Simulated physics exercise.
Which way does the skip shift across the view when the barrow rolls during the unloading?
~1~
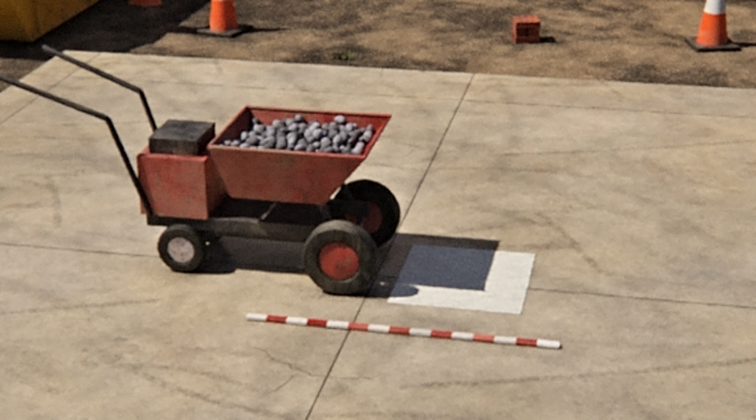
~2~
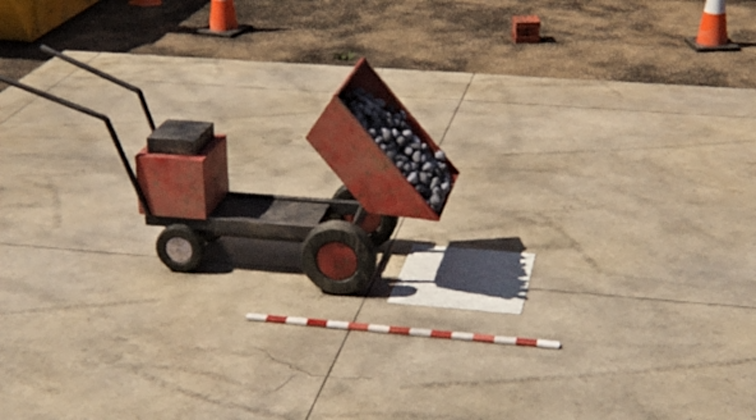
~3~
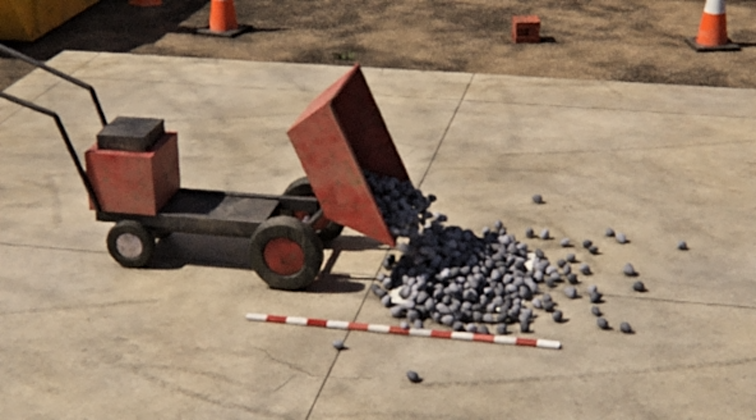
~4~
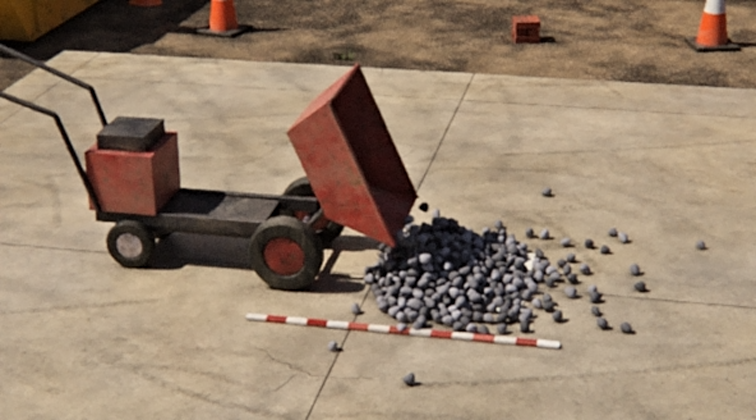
The skip moves to the left, carried along as the barrow draws back from the place where the stones drop.
